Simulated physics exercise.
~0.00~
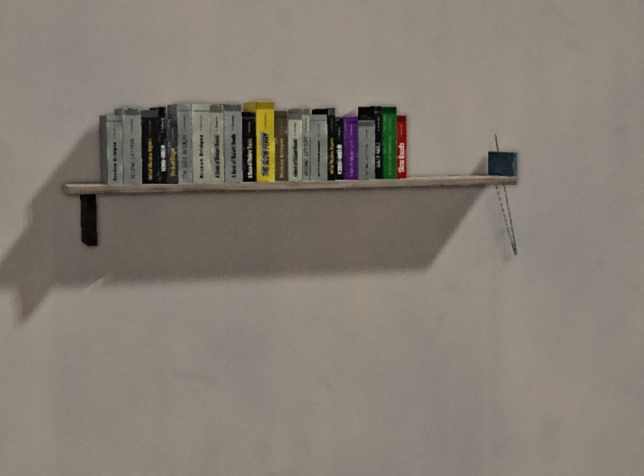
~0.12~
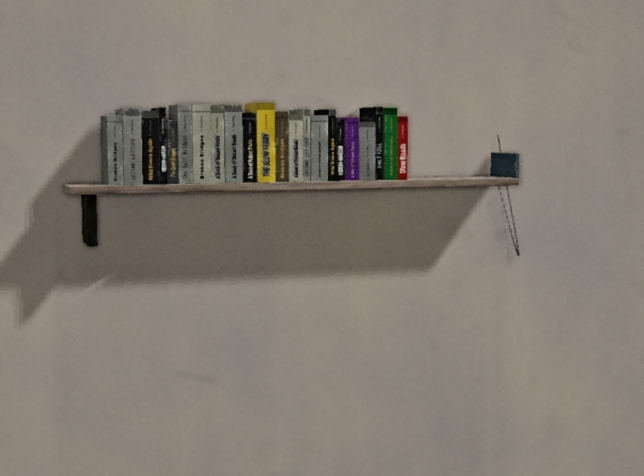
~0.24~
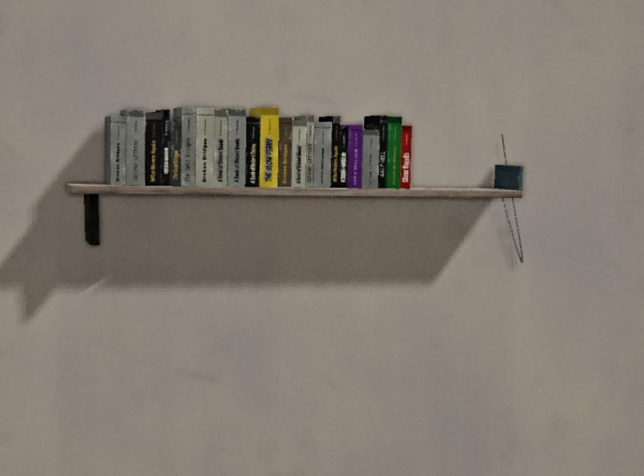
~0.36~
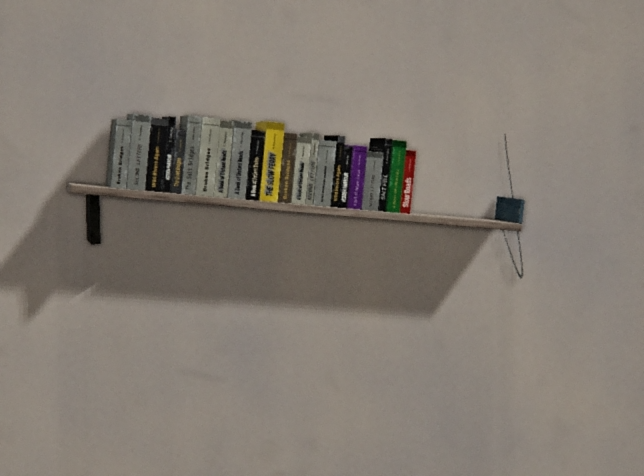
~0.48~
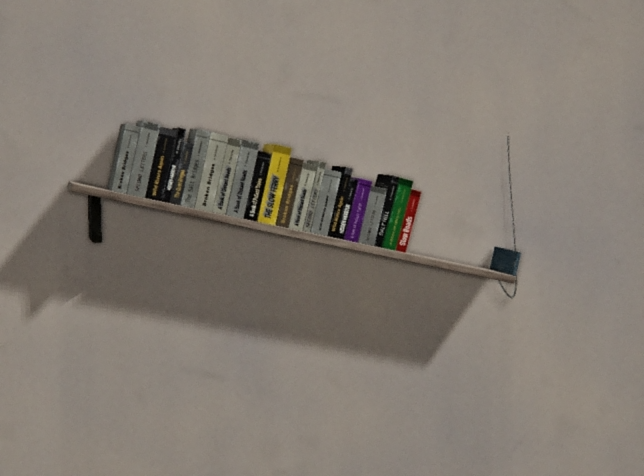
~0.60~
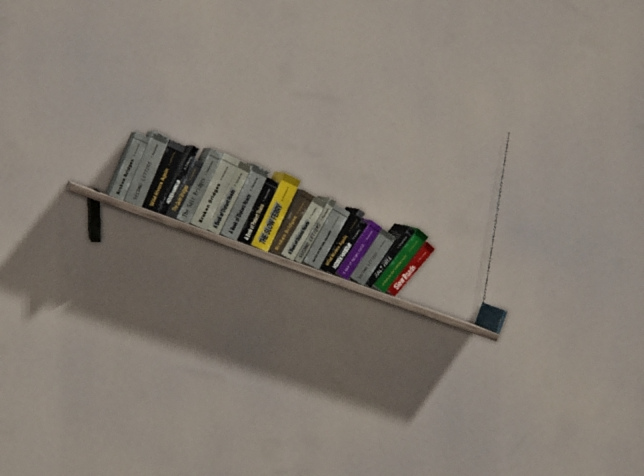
A shelf on a plain grey wall, seen from the front by a camera that shifts slightly, carries a row of upright books, mostly grey and black. A yellow one stands near the middle, with purple, green and red ones toward the right and a small dark blue block at the far end. The right end sinks slowly, then faster, a thin cord beside it straightening, and the books lean over to the right.
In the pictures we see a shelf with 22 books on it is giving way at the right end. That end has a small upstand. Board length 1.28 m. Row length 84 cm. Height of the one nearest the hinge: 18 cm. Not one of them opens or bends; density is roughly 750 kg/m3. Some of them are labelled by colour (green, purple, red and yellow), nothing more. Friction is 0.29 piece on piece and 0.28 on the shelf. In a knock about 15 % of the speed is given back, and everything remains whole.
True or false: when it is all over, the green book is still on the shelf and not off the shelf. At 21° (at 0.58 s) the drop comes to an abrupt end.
False.
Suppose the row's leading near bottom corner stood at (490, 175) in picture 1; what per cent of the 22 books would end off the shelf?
Outcome: 0 in a hundred.
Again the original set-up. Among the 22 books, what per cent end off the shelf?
Something close to 5 percent of them.
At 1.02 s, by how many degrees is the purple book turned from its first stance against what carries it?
Something like 30°, more or less.
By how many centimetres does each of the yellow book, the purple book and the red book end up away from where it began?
About: Yellow 40, purple 40, red 50.
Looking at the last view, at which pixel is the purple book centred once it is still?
End point in last frame: Roughly (419, 274).
Around 0.68 s, none of the 22 books off the shelf, 22 disturbed; green book tipped 40°; red book tipped 45°.
Around 0.80 s, none of the 22 books off the shelf, 22 disturbed; green book on its side; red book on its side.
Around 1.02 s, none of the 22 books off the shelf, 22 disturbed; green book tipped 44°; red book on its side.
Finally (1.5 s), 1 of the 22 books off the shelf; green book tipped 13°, 54 cm lower; red book on its side; purple book tipped 31°. Seen by the last camera, middles, red book near (458, 314).
